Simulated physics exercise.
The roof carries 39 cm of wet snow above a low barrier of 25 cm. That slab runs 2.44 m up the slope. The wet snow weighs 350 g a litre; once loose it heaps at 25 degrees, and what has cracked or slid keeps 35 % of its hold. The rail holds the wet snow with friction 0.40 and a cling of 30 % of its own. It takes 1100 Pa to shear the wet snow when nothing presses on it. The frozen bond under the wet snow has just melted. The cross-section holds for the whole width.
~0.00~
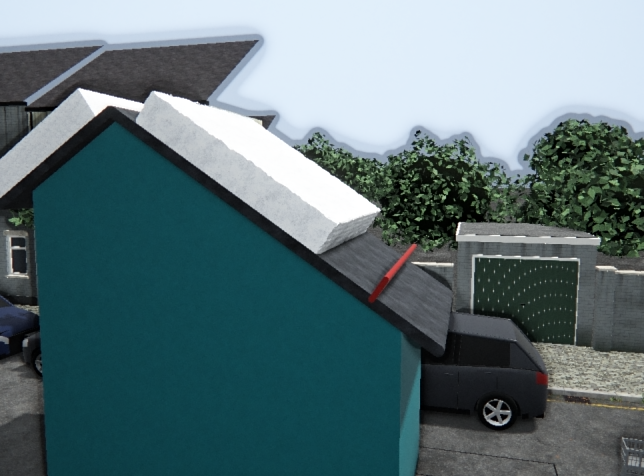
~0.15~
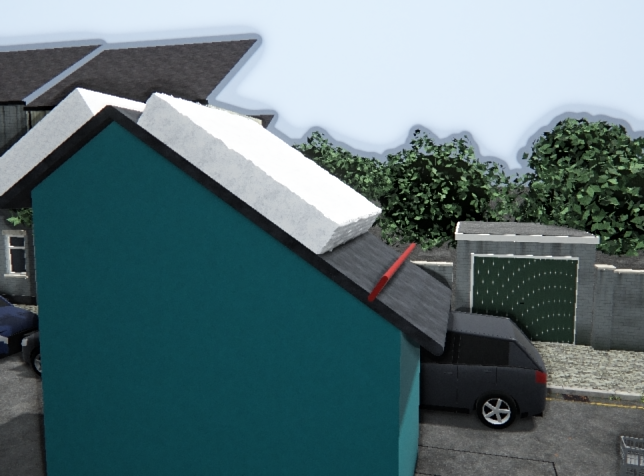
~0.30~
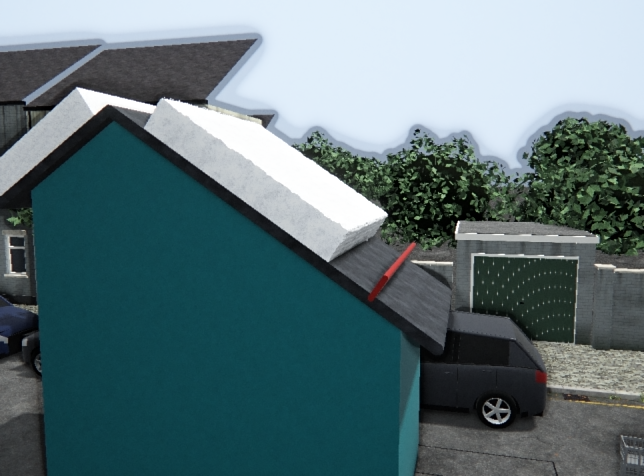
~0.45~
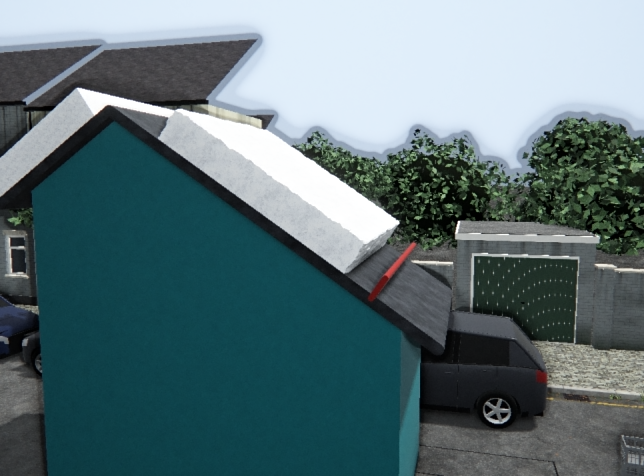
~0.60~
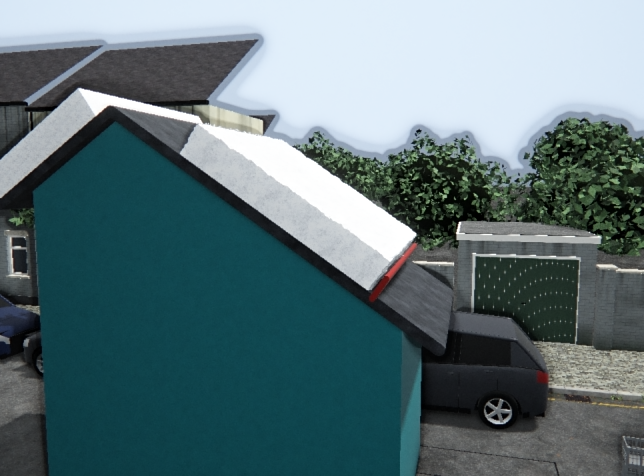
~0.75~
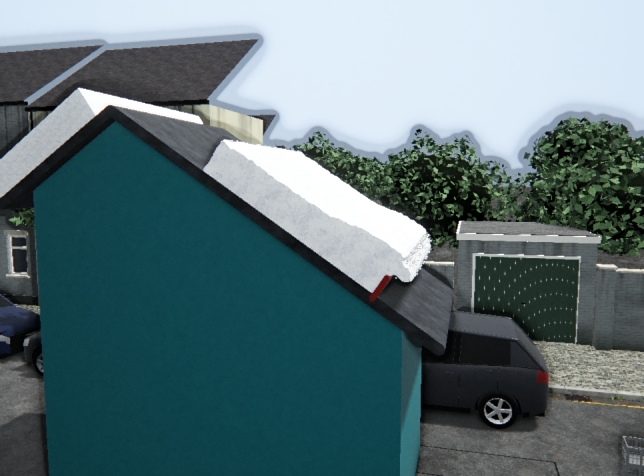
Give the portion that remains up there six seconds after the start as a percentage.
It comes to some 68 %.
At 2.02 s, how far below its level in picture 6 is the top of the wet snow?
Roughly 0.4 m.
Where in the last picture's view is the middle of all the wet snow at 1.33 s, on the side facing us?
At about (363, 261).
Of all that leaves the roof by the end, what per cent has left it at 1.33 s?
About 50 %.
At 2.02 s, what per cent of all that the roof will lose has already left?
About 100 %.
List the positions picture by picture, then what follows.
The first picture shows foremost bit of the wet snow at (335, 227).
The second picture shows foremost bit of the wet snow at (337, 228), its middle shifted 3.7 cm.
The third picture shows foremost bit of the wet snow at (347, 234), its middle shifted 15 cm.
The fourth picture shows foremost bit of the wet snow at (363, 246), its middle shifted 35 cm.
The fifth picture shows foremost bit of the wet snow at (388, 263), its middle shifted 63 cm, 3 % of it past the rail, in one piece.
The sixth picture shows foremost bit of the wet snow at (411, 276), its middle shifted 91 cm, 11 % of it past the rail, cracking.
After 1.33 s, 85 % of the snow is on the roof.
After 2.02 s, 70 % of the snow is on the roof.
After 2.71 s, 68 % of the snow is on the roof.
After 3.40 s, 68 % of the snow is on the roof.
After 6.00 s, 68 % of the snow is on the roof.
